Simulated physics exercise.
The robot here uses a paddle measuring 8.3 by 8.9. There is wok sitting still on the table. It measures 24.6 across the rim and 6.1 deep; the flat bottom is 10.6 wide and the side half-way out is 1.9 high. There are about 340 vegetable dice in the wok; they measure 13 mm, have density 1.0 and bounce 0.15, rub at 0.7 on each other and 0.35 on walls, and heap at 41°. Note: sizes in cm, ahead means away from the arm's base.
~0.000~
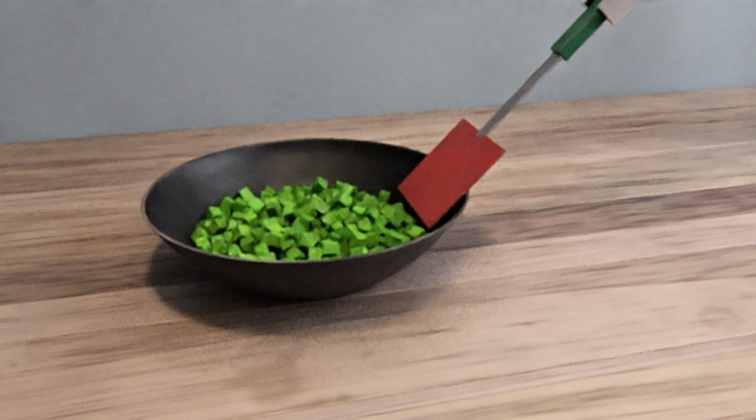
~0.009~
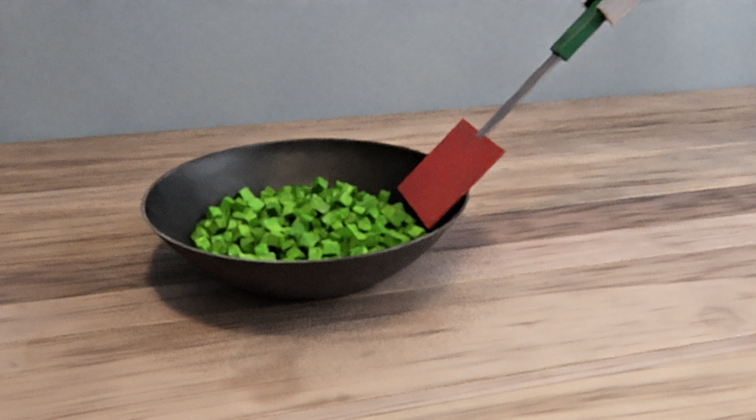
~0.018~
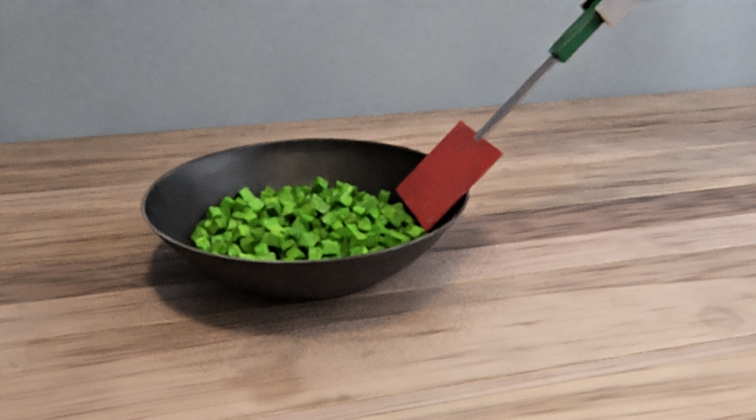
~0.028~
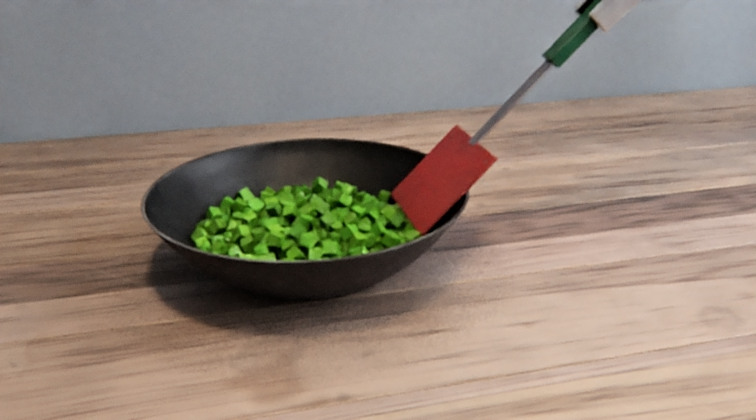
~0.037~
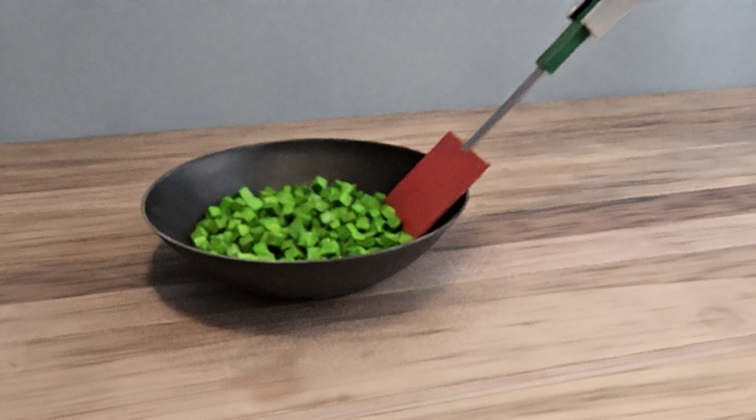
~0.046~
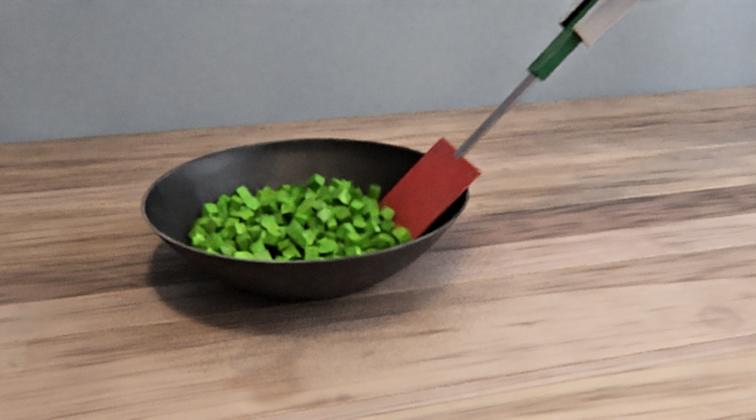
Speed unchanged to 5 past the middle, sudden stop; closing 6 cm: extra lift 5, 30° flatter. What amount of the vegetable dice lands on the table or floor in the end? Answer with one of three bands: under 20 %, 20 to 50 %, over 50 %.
Under 20 %.
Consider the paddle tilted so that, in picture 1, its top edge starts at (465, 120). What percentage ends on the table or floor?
About 15 per cent.
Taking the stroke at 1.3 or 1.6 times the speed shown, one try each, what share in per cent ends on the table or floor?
Try one about 15 %, try two about 25 %.
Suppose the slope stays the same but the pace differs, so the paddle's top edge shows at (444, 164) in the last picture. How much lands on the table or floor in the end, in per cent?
I'd say around 35 per cent.
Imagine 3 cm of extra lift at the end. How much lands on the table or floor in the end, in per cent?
Close to 15 in a hundred.
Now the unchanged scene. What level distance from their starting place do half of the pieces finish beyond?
About 4 centimetres.
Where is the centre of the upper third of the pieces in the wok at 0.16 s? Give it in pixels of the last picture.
It is centred at about (211, 208).
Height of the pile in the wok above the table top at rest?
It reaches roughly 8.0 cm.
After 0.10 s, sloping 45°, highest piece 7 above the table; 342 in the wok.
After 0.16 s, sloping 32°, highest piece 8 above the table; 341 in the wok, 1 on the blade or in flight.
After 0.39 s, sloping 15°, highest piece 11 above the table; 326 in the wok, 9 on the table or floor, 7 on the blade or in flight.
After 1.44 s, sloping 15°, highest piece 7 above the table; 322 in the wok, 20 on the table or floor.
At rest, 322 in the wok, 20 on the table or floor. That is 6 % on the table or floor.
